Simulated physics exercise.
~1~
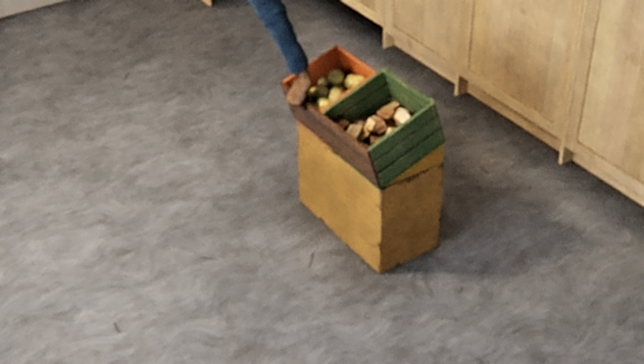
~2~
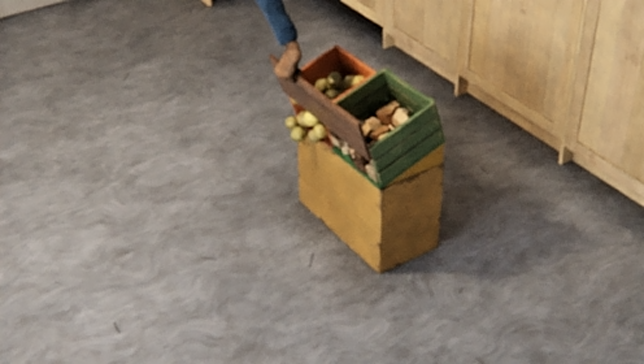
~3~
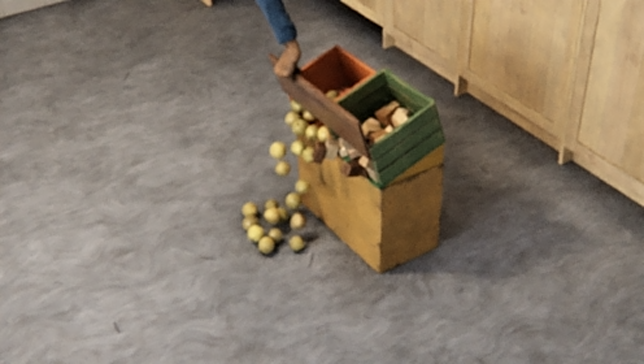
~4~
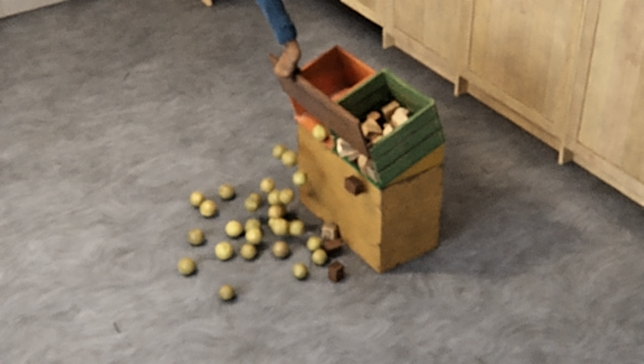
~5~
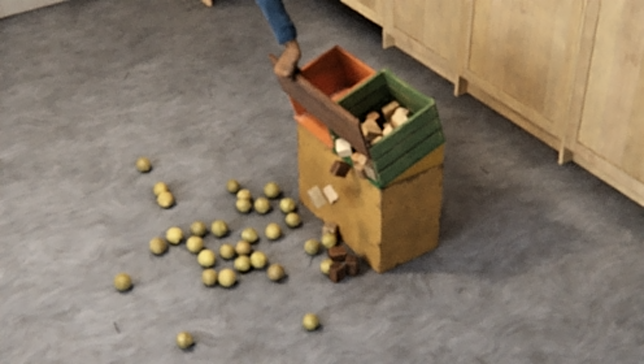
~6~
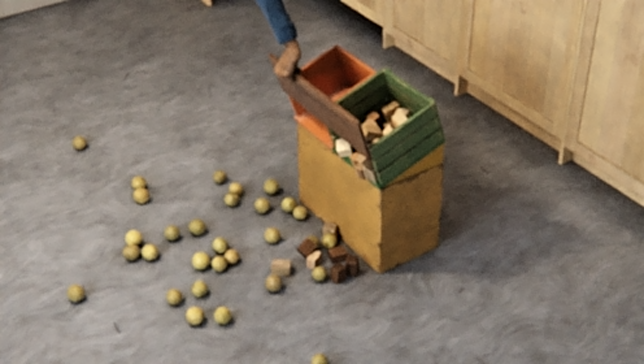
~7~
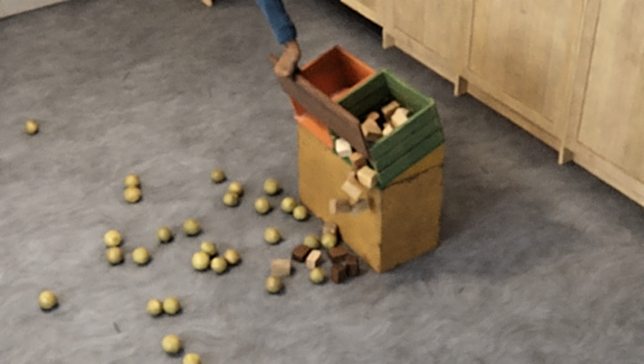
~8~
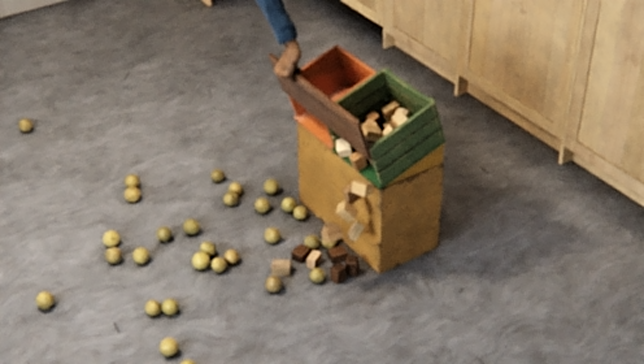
Yellow apples pour from an orange bin as a hand lifts the gate, then some wooden blocks.
